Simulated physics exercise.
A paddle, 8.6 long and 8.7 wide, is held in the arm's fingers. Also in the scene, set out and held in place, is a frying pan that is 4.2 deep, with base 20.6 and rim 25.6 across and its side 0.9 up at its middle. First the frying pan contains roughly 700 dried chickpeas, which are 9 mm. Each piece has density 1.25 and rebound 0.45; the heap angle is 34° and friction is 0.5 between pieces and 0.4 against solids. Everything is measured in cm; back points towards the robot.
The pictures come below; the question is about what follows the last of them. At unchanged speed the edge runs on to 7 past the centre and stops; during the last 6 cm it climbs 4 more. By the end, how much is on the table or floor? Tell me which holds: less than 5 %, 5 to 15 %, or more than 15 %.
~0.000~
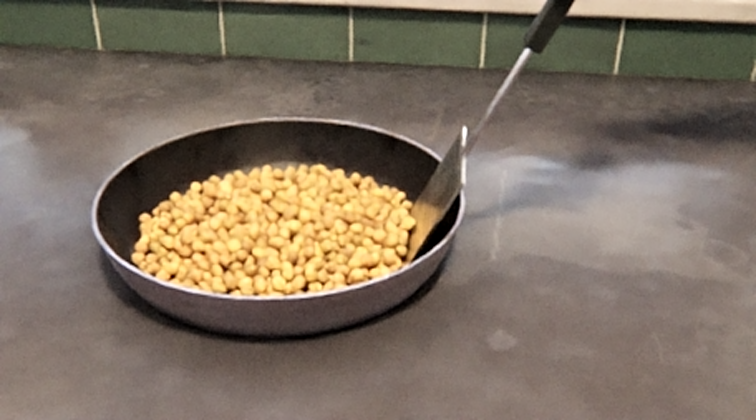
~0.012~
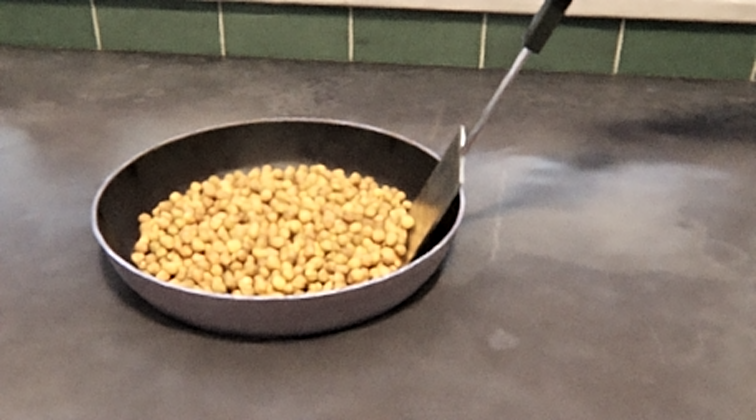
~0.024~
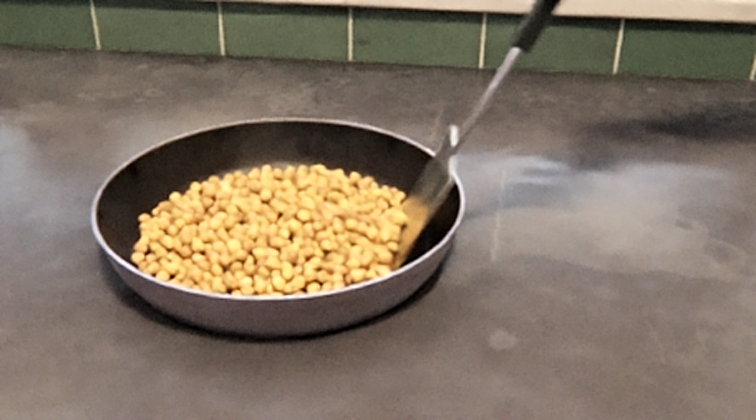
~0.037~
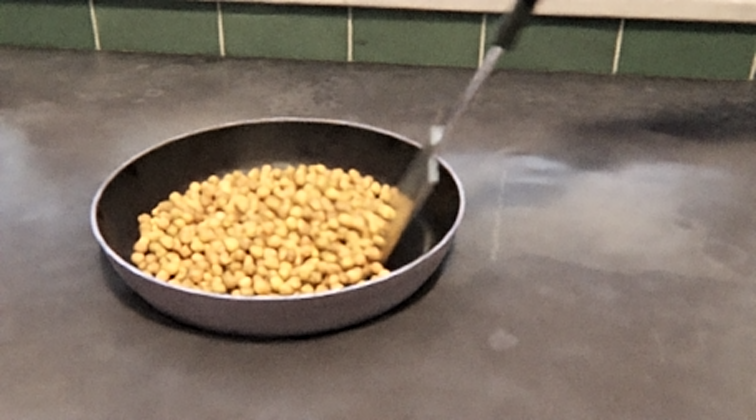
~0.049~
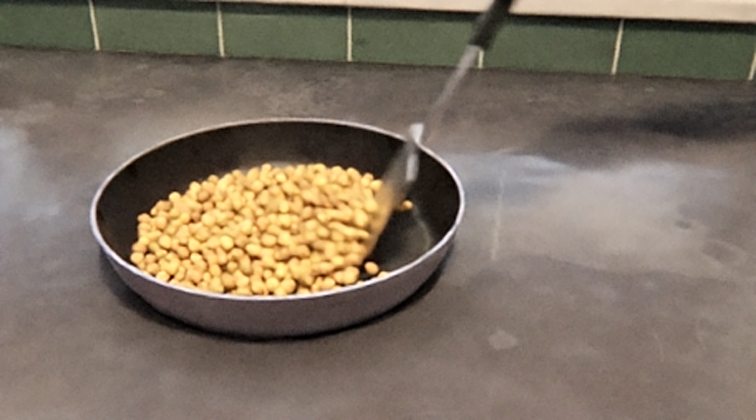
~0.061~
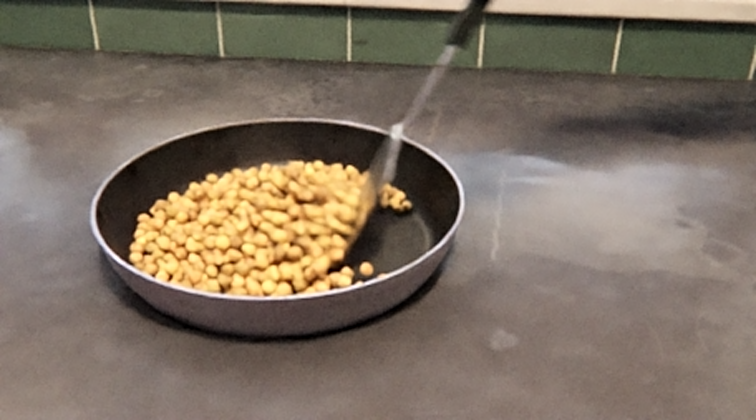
5 to 15 % holds.
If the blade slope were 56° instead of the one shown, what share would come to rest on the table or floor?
10 %.
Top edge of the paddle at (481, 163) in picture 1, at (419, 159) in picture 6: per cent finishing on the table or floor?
10 %.
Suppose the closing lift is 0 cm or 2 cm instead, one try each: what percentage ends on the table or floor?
Close to 10 and 10 percent respectively.
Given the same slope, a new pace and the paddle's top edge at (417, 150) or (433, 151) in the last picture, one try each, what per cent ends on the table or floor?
Roughly 5 per cent, then roughly 0 per cent.
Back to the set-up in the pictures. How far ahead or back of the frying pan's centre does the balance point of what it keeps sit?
About 5.0 cm ahead.
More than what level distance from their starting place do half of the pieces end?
4 cm.
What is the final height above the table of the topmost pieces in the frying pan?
Near 4.5 centimetres high.
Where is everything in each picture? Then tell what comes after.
In the first picture, the paddle top edge at (464, 153), sloping 64°; upper third of the load around (287, 223), from x 140 to 410, top at y 170; 702 in the frying pan.
In the second picture, the paddle top edge at (462, 153), sloping 64°; upper third of the load around (287, 223), from x 140 to 405, top at y 170.
In the third picture, the paddle top edge at (453, 152), sloping 64°; upper third of the load around (292, 223), from x 140 to 405, top at y 170.
In the fourth picture, the paddle top edge at (435, 151), sloping 64°; upper third of the load around (297, 219), from x 140 to 405, top at y 170.
In the fifth picture, the paddle top edge at (415, 150), sloping 64°; upper third of the load around (293, 216), from x 135 to 405, top at y 170.
In the sixth picture, the paddle top edge at (394, 149), sloping 64°; upper third of the load around (284, 214), from x 135 to 405, top at y 165; 702 in the frying pan.
After 0.09 s, sloping 64°, highest piece 6 above the table; 702 in the frying pan.
After 0.12 s, sloping 64°, highest piece 6 above the table; 702 in the frying pan.
After 0.34 s, sloping 64°, highest piece 4 above the table; 635 in the frying pan, 65 on the table or floor, 2 on the blade or in flight.
After 1.39 s, sloping 64°, highest piece 4 above the table; 635 in the frying pan, 67 on the table or floor.
In the end, 635 in the frying pan, 67 on the table or floor. That is 10 % on the table or floor.
